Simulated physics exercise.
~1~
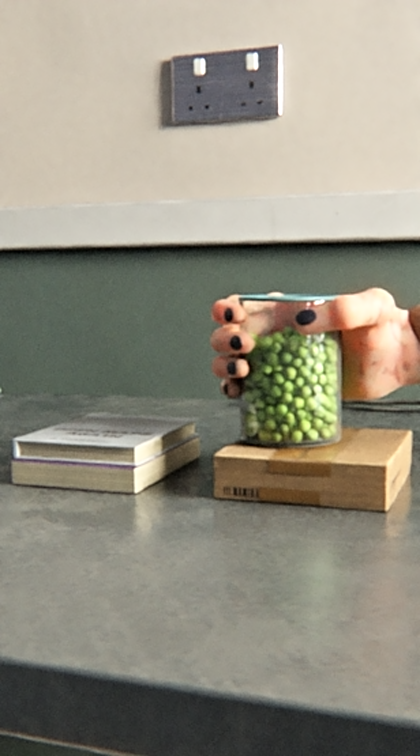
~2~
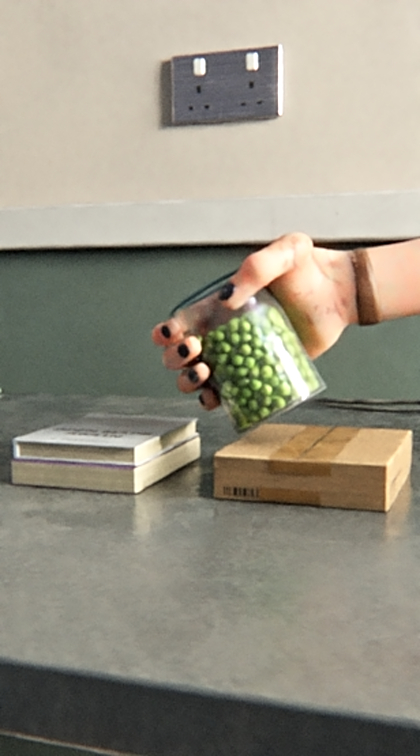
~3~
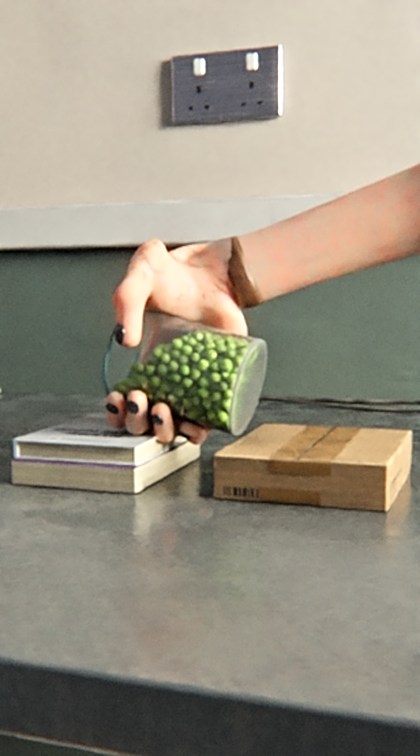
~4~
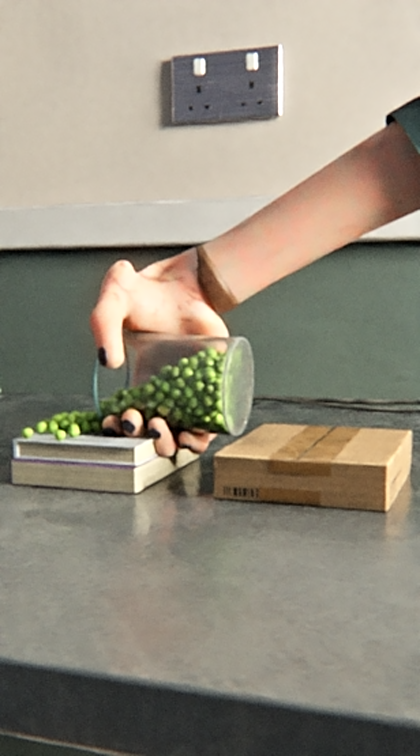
On a dark grey countertop against a green and cream wall, beneath a double socket, a hand with dark nail polish holds an open clear glass full of green peas upright on a flat cardboard box. The hand lifts the glass off the box and tilts it toward the left. It carries the glass toward a small pile of books, tipping it nearly onto its side while the peas stay inside. The glass is then lowered until it lies sideways at the books, and some peas spill over the rim onto the top cover, while most remain inside.
